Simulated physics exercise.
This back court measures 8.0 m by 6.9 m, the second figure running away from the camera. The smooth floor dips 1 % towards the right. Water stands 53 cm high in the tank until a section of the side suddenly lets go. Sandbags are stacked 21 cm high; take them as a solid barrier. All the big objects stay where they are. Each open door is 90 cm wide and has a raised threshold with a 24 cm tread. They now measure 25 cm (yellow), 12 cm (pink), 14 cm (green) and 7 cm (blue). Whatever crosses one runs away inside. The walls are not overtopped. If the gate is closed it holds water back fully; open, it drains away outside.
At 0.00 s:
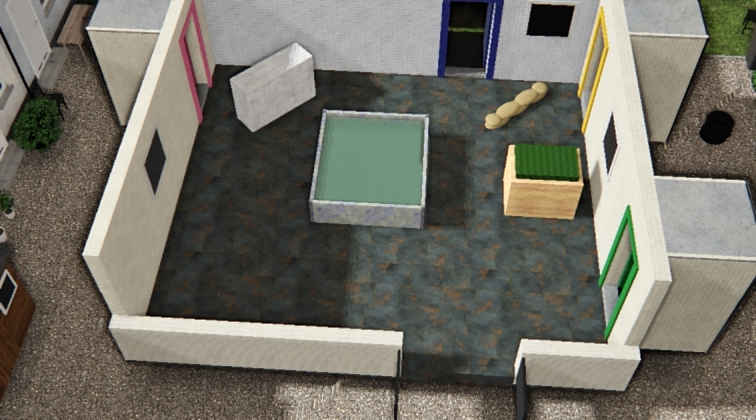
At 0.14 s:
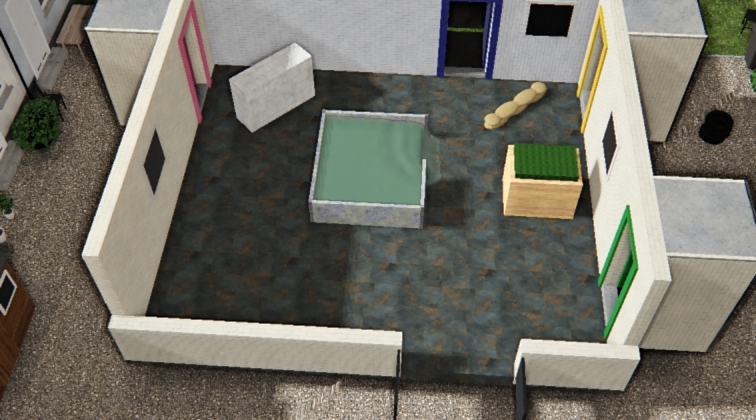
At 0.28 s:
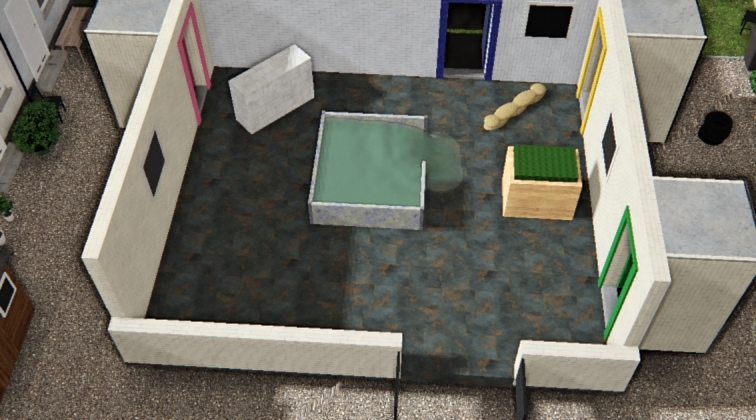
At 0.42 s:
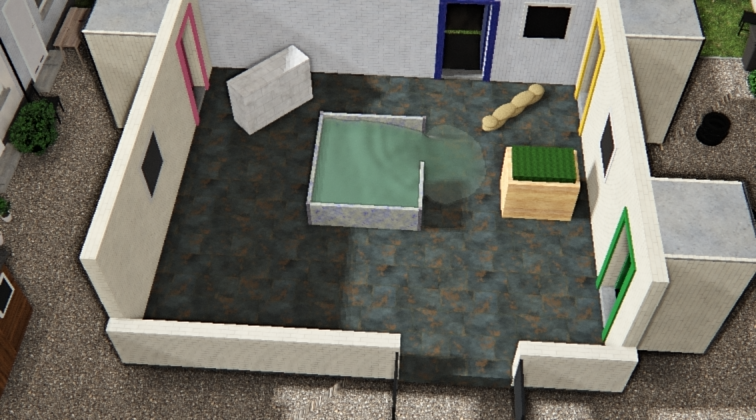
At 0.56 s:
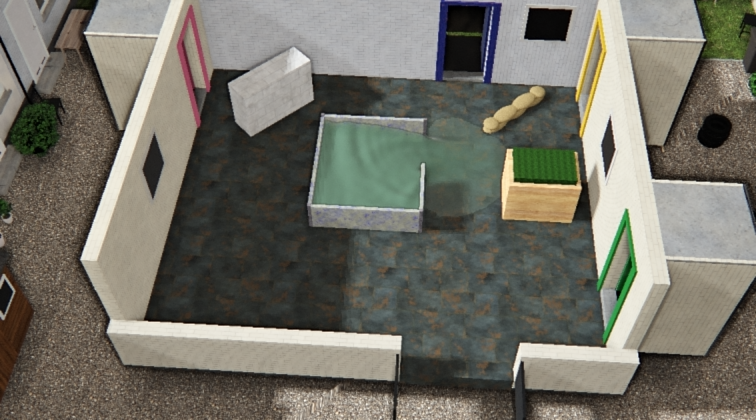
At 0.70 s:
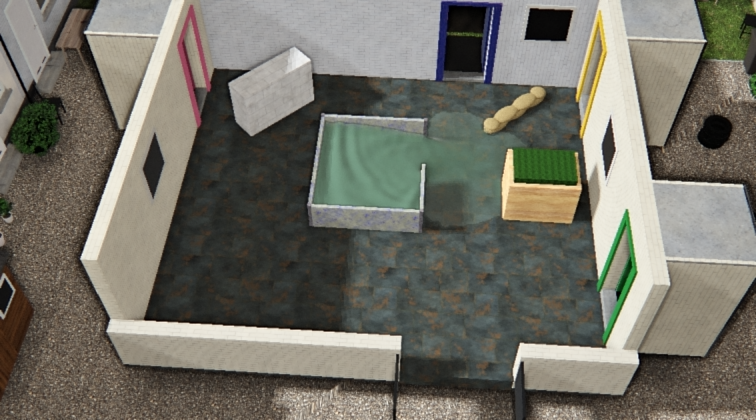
A walled courtyard with coloured doorways had a square tank of greenish water in its middle, and water poured out through a gap in the right side and spread across the dark floor towards the wooden box.
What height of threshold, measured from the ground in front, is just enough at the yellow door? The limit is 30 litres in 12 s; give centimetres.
Some 17 cm above the ground.
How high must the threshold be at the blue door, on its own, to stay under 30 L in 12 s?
About 8.5 cm at blue.
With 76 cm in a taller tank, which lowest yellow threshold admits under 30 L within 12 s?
About 26 cm.
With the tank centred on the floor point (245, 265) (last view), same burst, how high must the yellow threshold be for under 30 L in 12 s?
Then roughly 10.0 cm.
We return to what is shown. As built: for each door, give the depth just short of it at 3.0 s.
In cm: Yellow 18, pink 0, green 2, blue 7.
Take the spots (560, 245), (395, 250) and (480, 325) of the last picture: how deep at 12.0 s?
In that order: 4, 2 and 6 cm.
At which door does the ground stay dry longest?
The pink one.
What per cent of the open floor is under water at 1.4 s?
Near 15 per cent is wet.
After 1.4 s water covers 15 % of the floor, deepest (32 cm) near (431, 155); it has not reached the yellow door.
After 3.0 s water covers 30 % of the floor, deepest (34 cm) near (550, 87); 18 cm at the yellow door, 0 litres in over its 25 cm threshold.
After 12.0 s water covers 85 % of the floor, deepest (10 cm) near (577, 112); 10 cm at the yellow door, 3 litres in over its 25 cm threshold.
At the yellow door as built, the water arrived by 1.6 s and peaked near 24 cm at 3.8 s.
With a threshold of 14.5 cm, 52 litres would have come in within the 12 s; with 19.5 cm, 13 litres. So under 30 litres takes about 17 cm.
